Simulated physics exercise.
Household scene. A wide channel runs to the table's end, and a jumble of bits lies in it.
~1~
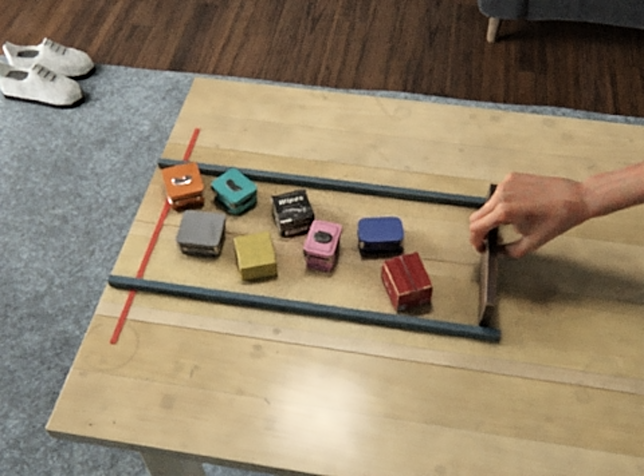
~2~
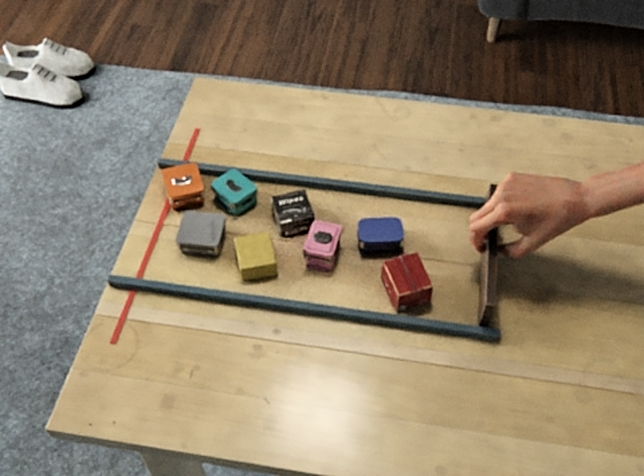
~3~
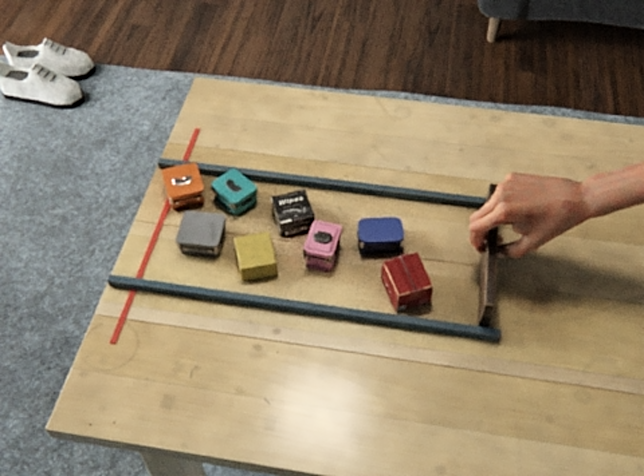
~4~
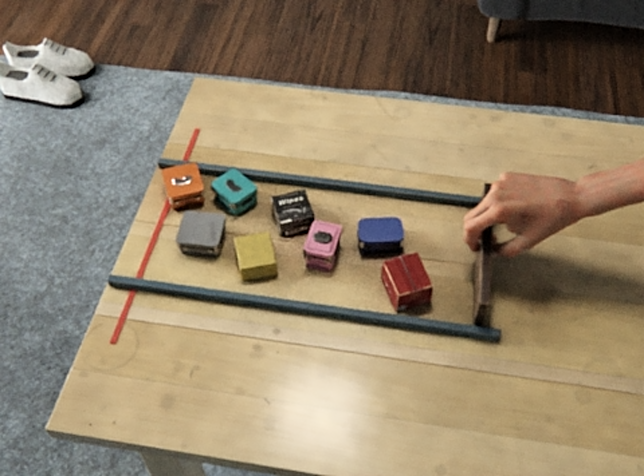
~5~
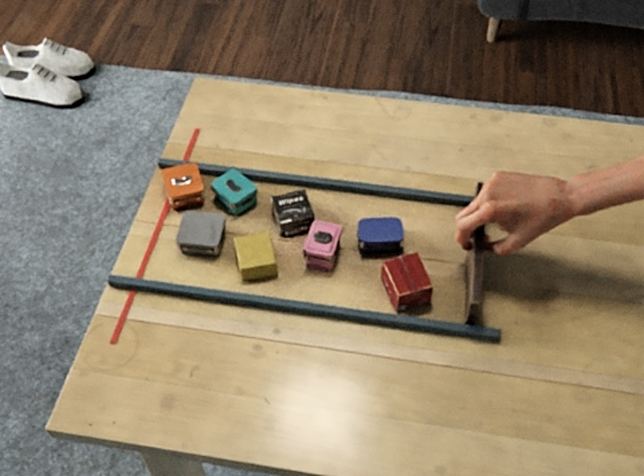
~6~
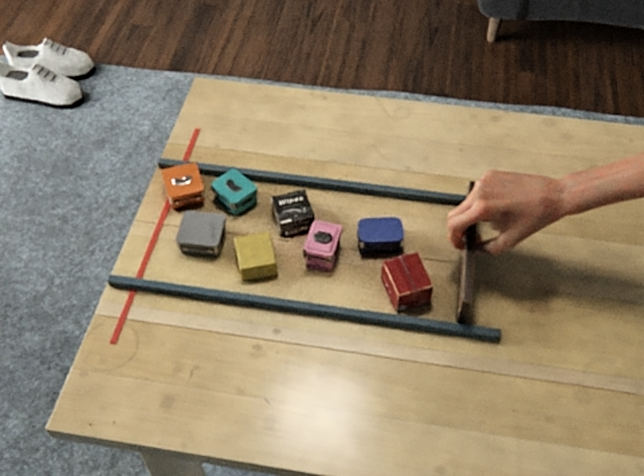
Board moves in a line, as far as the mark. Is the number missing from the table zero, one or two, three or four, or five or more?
It is five or more.
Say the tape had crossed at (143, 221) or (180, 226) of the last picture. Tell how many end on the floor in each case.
The first try gives 8 and the second gives 6.
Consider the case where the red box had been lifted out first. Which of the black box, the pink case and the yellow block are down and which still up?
Black box: Down; pink case: Still up; yellow block: Still up.
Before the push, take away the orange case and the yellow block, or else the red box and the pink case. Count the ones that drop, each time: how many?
Counts - first: 4; second: 4.
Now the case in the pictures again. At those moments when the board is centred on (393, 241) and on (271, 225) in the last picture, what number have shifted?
That makes 2 at the first spot and 8 at the second.
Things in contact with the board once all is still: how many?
I count 2 of them.
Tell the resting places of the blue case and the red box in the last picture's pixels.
Final positions - blue case around (144, 202), red box around (130, 237).
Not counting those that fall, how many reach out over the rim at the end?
Tally: 2.
Early on, none off yet; orange case at rest near (184, 187); grey case at rest near (202, 235); turquoise case at rest near (235, 193).
Finally, the number that fall off is five or more; lost, pink case, black box, yellow block, turquoise case, grey case and orange case.
